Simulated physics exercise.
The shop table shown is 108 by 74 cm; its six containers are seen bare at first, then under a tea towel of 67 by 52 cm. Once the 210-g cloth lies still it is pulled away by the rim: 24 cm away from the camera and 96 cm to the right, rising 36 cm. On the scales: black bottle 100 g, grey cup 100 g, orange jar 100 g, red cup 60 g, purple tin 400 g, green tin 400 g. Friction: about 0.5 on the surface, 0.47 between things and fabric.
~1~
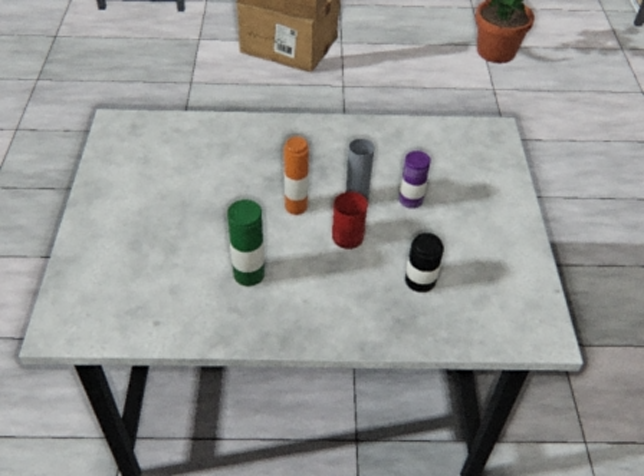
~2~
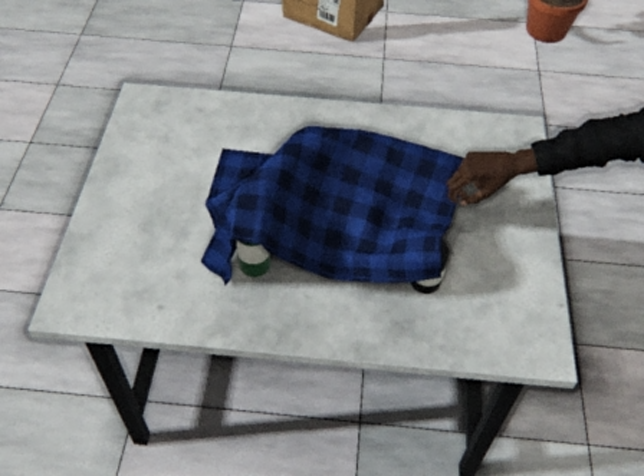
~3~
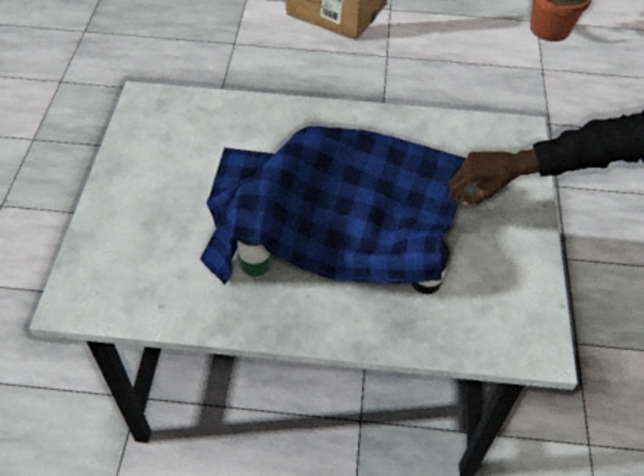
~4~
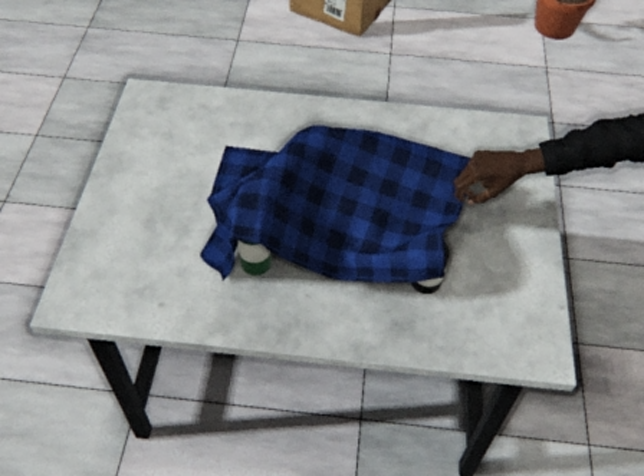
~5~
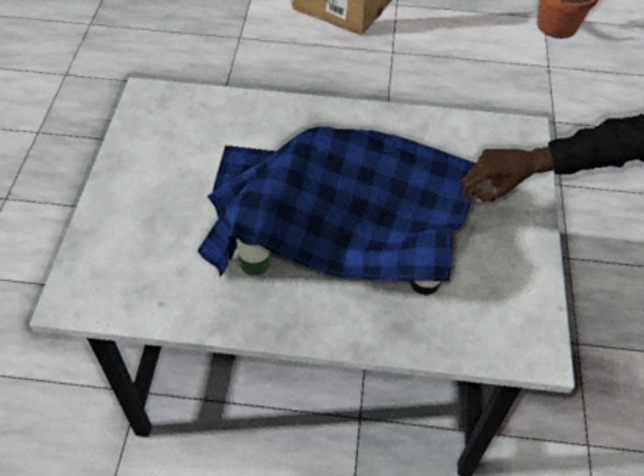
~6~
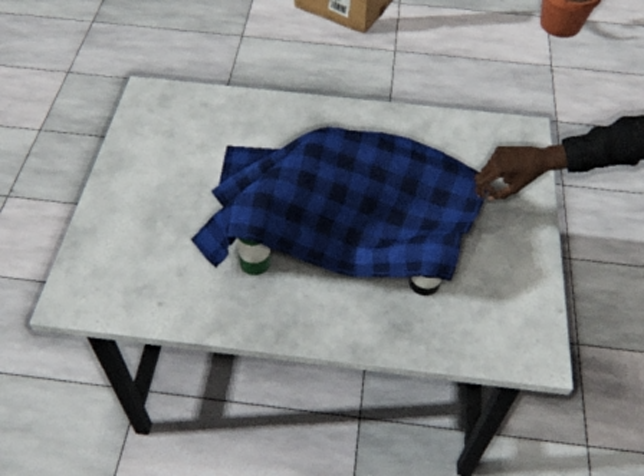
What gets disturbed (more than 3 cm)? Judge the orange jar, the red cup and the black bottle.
In order: The orange jar gets shifted; the red cup gets shifted; the black bottle keeps its place.
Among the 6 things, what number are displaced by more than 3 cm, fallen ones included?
4 of them.
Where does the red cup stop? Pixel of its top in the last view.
At about (385, 215).
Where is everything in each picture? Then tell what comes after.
The first frame shows orange jar (297, 143), 19 cm tall; black bottle (428, 243), 12 cm tall; purple tin (418, 159), 13 cm tall; grey cup (362, 147), 16 cm tall; green tin (244, 211), 19 cm tall; red cup (351, 204), 11 cm tall.
The second frame shows tea towel corners (225, 286) (223, 148) (453, 178) (441, 278); grip (458, 201).
The third frame shows tea towel corners (224, 285) (224, 148); grip (459, 201).
The fourth frame shows tea towel corners (223, 281) (226, 146); grip (464, 200).
The fifth frame shows tea towel corners (220, 278) (225, 145); grip (472, 198).
The sixth frame shows tea towel corners (216, 267) (227, 146) (462, 176) (451, 280); grip (485, 196).
Next, middle of the tea towel at (446, 144); orange jar on its side, 13 cm off its start, black bottle 1 cm off its start, green tin on its side, 10 cm off its start.
Then, middle of the tea towel at (609, 137); orange jar on its side, 14 cm off its start, red cup 6 cm off its start, black bottle 1 cm off its start.
After that, middle of the tea towel at a place out of view; orange jar on its side, 14 cm off its start at (372, 192), red cup 6 cm off its start at (385, 215), black bottle 1 cm off its start at (434, 248).
Later, middle of the tea towel at a place out of view; orange jar on its side, 14 cm off its start, red cup 6 cm off its start, black bottle 1 cm off its start.
At the end, middle of the tea towel at a place out of view; orange jar on its side, 14 cm off its start at (372, 192), red cup 6 cm off its start at (385, 215), black bottle 1 cm off its start at (434, 248), green tin on its side, 12 cm off its start at (308, 274).
